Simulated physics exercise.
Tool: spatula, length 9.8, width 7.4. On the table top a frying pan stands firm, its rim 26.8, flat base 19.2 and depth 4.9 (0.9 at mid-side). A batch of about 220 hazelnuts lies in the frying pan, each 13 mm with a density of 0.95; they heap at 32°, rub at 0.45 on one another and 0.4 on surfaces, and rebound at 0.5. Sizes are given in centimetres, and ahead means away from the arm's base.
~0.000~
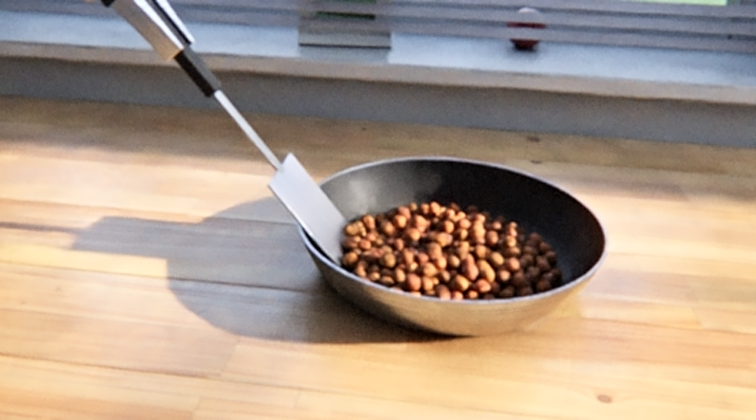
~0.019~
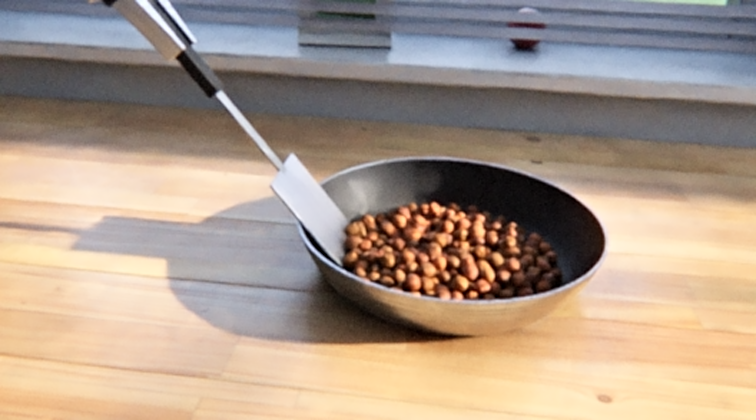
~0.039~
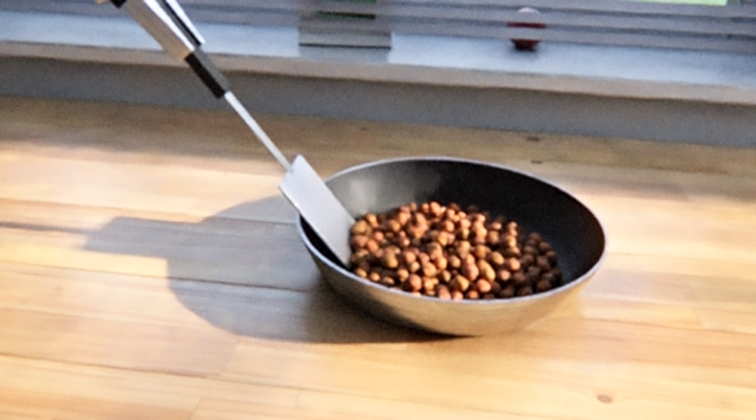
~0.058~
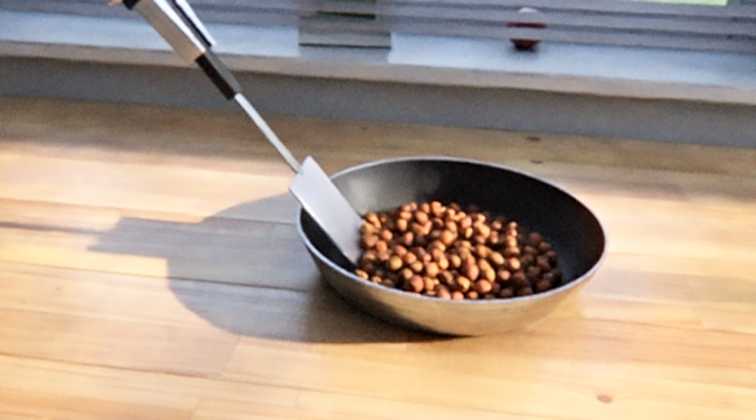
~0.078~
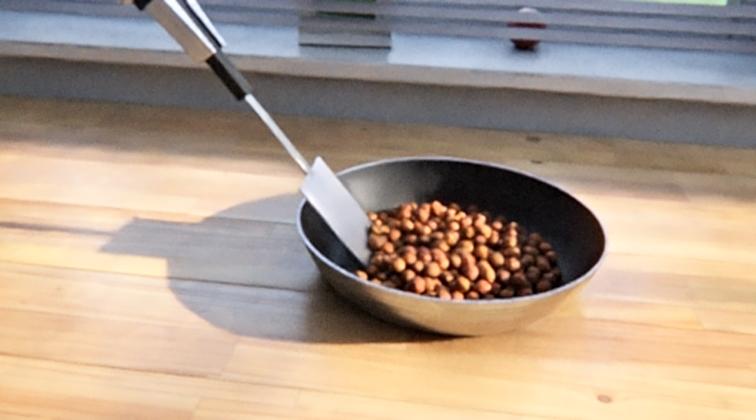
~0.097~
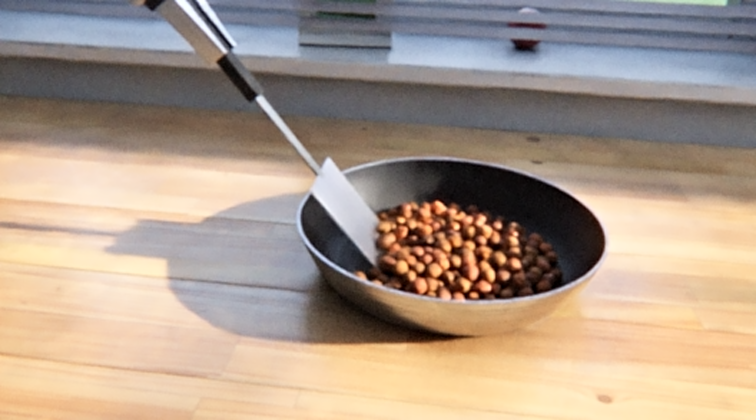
On a sunlit wooden table top, a spatula on a robotic arm slid slowly a short way to the right inside a dark frying pan, nudging the near edge of a heap of brown hazelnuts.
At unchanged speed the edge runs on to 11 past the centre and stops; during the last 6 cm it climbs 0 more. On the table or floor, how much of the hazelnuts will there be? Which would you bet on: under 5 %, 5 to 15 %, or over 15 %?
I would bet on 5 to 15 %.
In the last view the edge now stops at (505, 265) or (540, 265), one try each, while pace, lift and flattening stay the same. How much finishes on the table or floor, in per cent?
0 % and 0 %.
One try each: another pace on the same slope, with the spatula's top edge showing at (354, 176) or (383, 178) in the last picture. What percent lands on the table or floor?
Estimates: About 20 %, about 30 %.
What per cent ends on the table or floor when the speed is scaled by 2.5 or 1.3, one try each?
Some 30 and 15 per cent.
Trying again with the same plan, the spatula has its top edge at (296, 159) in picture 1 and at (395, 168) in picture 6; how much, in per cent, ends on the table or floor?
Roughly 30 %.
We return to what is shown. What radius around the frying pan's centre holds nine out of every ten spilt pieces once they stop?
About 25 cm from the centre.
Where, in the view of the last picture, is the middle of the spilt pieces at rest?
Near (646, 277) in the last picture.
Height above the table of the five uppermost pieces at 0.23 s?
Roughly 3 cm above the table.
After 0.23 s, sloping 51°, highest piece 4 above the table; 215 in the frying pan.
After 0.37 s, sloping 51°, highest piece 4 above the table; 215 in the frying pan.
After 0.63 s, sloping 51°, highest piece 6 above the table; 198 in the frying pan, 14 on the table or floor, 3 on the blade or in flight.
After 1.68 s, sloping 51°, highest piece 5 above the table; 198 in the frying pan, 17 on the table or floor.
At rest, 198 in the frying pan, 17 on the table or floor. That is 8 % on the table or floor.
